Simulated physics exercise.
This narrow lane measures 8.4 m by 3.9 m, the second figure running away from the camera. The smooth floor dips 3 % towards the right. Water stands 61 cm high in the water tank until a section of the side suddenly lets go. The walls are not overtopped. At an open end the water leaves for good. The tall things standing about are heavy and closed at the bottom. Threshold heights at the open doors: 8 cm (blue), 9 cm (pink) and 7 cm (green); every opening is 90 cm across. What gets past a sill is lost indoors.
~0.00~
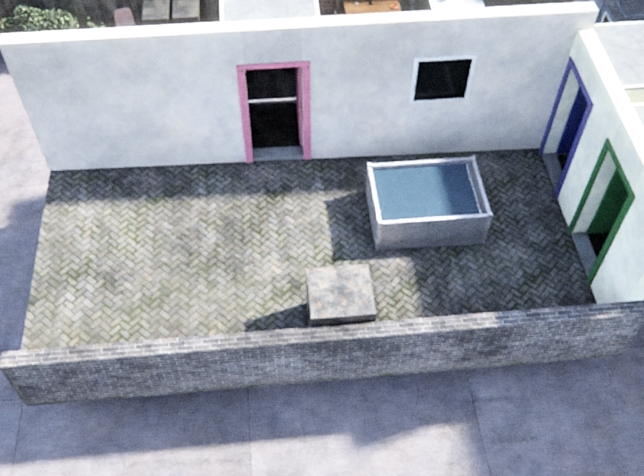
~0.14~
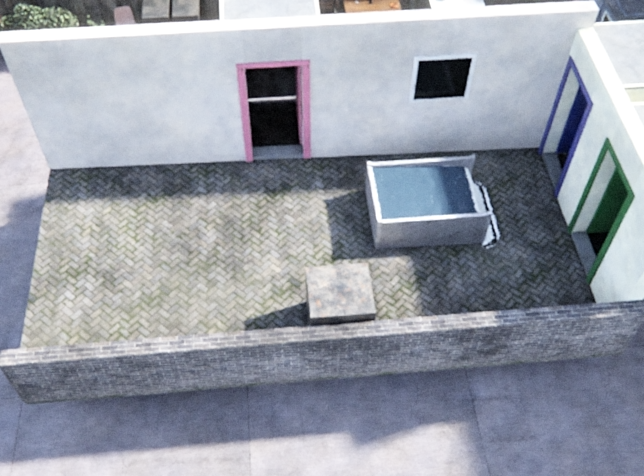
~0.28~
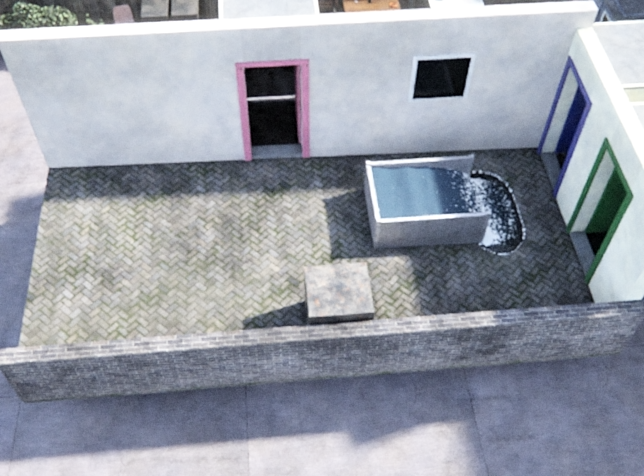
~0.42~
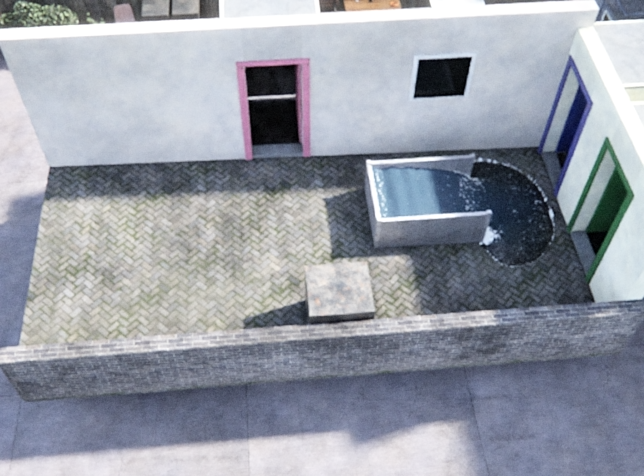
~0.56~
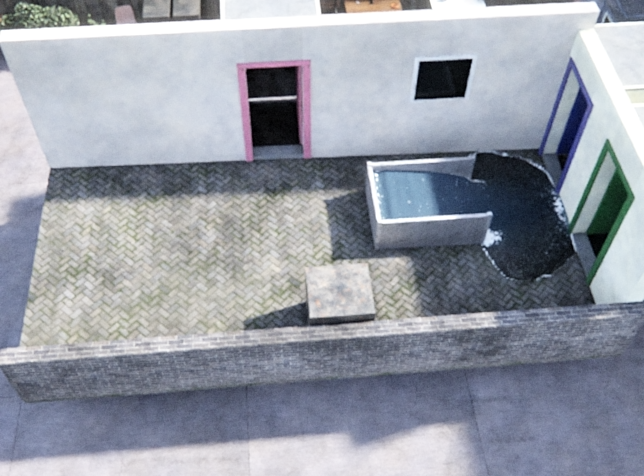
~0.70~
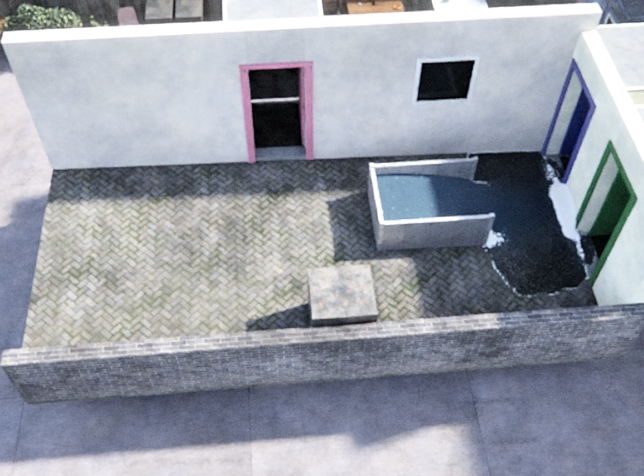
In a walled courtyard with a herringbone floor, a tank of still water opened on its right side, and the water poured out, spreading across the paving to the blue and green doorways.
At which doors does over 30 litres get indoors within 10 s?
The water let in: At the blue door it passes the limit; at the pink door it keeps below the limit; at the green door it goes over the limit.
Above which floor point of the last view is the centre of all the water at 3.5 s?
At about (498, 235).
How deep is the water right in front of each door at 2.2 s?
In cm: Blue 25, pink 0, green 19.
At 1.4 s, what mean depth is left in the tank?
Some 25 cm.
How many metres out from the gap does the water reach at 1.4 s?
About 2.8 m.
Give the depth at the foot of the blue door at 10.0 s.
Roughly 9.0 cm deep.
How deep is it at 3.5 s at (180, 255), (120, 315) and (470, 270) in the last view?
About 0, 0 and 2 cm.
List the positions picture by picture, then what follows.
In the first picture, still water, 61 cm deep, in the water tank at (428, 193).
In the second picture, water pours out at (474, 205) and has run 0.7 m, to (489, 242); deepest outside 23 cm, 61 cm at the water tank's back.
In the third picture, water pours out at (473, 205) and has run 0.9 m, to (511, 247); deepest outside 30 cm, 60 cm at the water tank's back.
In the fourth picture, water pours out at (473, 205) and has run 1.3 m, to (549, 229); deepest outside 28 cm, 54 cm at the water tank's back.
In the fifth picture, the front is at (572, 245), 1.7 m from the gap at (474, 207); 3.2 m2 of floor is under water; 51 cm left at the back of the water tank.
In the sixth picture, water pours out at (476, 209) and has run 2.0 m, to (585, 273); deepest outside 48 cm, 50 cm at the water tank's back.
After 1.4 s water covers 15 % of the floor and is deepest (38 cm) near (557, 215); blue door 29 cm at the sill, 63 L in, pink door not reached, green door 23 cm at the sill, 43 L in.
After 2.2 s water covers 15 % of the floor and is deepest (29 cm) near (600, 335); blue door 25 cm at the sill, 164 L in, pink door not reached, green door 19 cm at the sill, 112 L in.
After 3.5 s water covers 35 % of the floor and is deepest (19 cm) near (596, 325); blue door 17 cm at the sill, 246 L in, pink door not reached, green door 13 cm at the sill, 159 L in.
After 6.0 s water covers 50 % of the floor and is deepest (10 cm) near (600, 335); blue door 10 cm at the sill, 281 L in, pink door 3 cm at the sill, 0 L in, green door 9 cm at the sill, 177 L in.
After 10.0 s water covers 55 % of the floor and is deepest (10 cm) near (565, 337); blue door 9 cm at the sill, 284 L in, pink door 2 cm at the sill, 0 L in, green door 9 cm at the sill, 186 L in.
